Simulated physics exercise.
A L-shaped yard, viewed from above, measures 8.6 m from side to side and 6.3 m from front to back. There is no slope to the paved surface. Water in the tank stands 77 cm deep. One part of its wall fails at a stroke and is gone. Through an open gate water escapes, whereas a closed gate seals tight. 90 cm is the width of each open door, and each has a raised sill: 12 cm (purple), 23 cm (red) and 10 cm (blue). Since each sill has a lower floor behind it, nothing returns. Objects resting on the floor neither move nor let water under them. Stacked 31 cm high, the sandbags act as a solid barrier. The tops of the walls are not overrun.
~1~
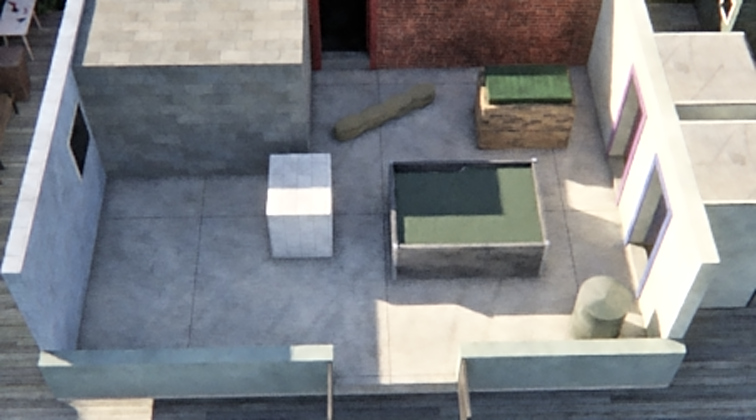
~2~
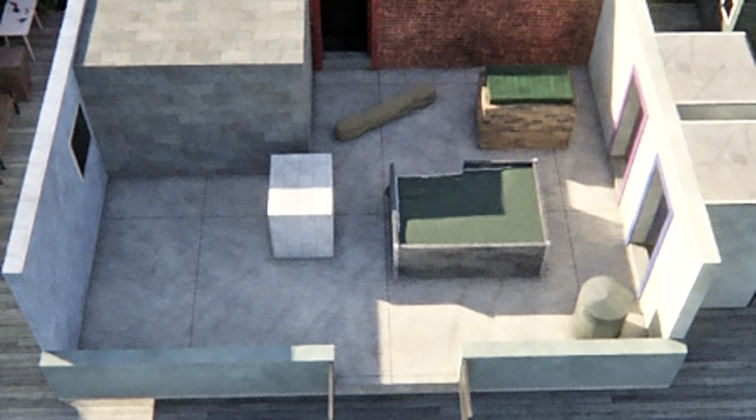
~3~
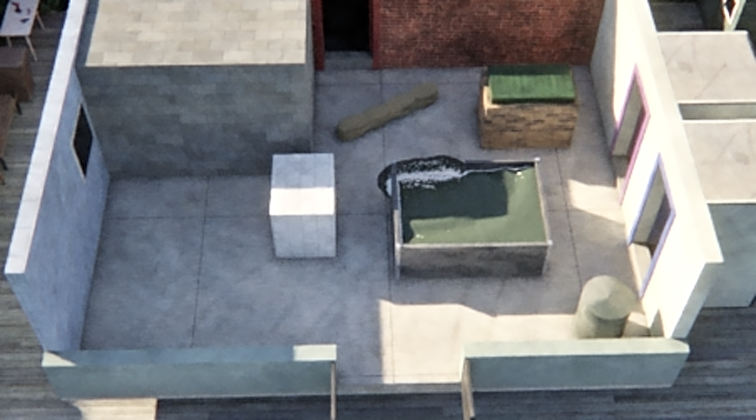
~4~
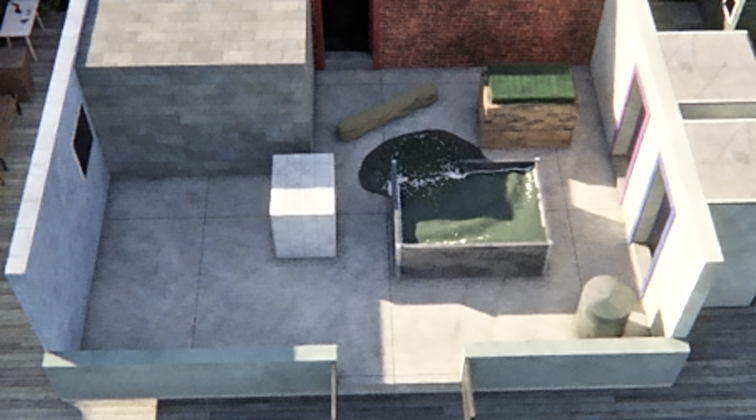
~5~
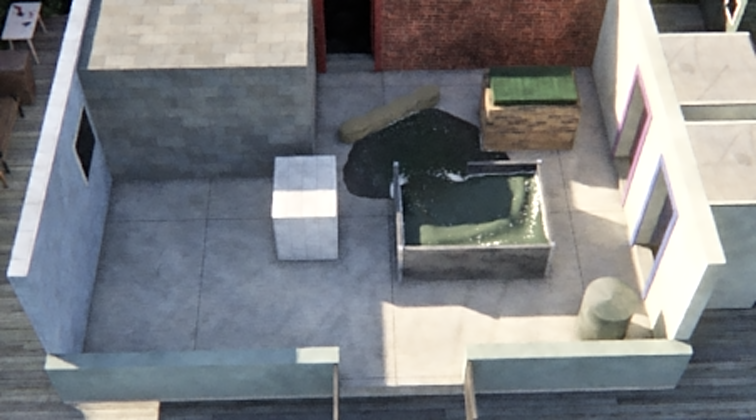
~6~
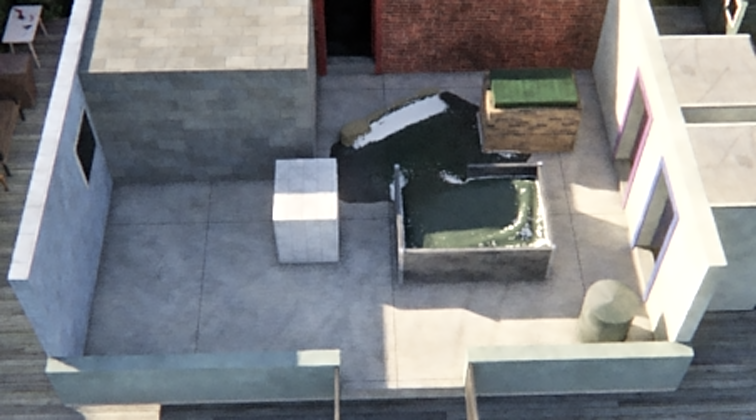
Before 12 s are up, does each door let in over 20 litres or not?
As I see it, the purple door holds it back enough, the red door holds it back enough, the blue door holds it back enough.
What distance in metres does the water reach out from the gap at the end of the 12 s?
6.2 m.
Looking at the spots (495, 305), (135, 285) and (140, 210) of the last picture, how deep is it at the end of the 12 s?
Spot one 3 cm, spot two 3 cm, spot three 5 cm.
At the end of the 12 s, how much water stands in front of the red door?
I'd put it at around 7.0 cm deep.
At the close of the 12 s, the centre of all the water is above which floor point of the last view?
Around (417, 220) in the last picture.
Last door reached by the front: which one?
That would be the blue one.
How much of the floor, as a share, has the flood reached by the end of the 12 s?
Roughly 95 % of the floor is wet.
A moment later water covers 20 % of the floor and is deepest (45 cm) near (377, 138); purple door not reached, red door not reached, blue door not reached.
Soon after water covers 30 % of the floor and is deepest (36 cm) near (458, 129); purple door 5 cm at the sill, 0 L in, red door 18 cm at the sill, 0 L in, blue door not reached.
Next water covers 40 % of the floor and is deepest (26 cm) near (568, 76); purple door 6 cm at the sill, 0 L in, red door 19 cm at the sill, 0 L in, blue door not reached.
Later on water covers 70 % of the floor and is deepest (19 cm) near (589, 83); purple door 9 cm at the sill, 0 L in, red door 14 cm at the sill, 0 L in, blue door 6 cm at the sill, 0 L in.
At the end water covers 95 % of the floor and is deepest (12 cm) near (653, 367); purple door 8 cm at the sill, 0 L in, red door 7 cm at the sill, 0 L in, blue door 9 cm at the sill, 3 L in.
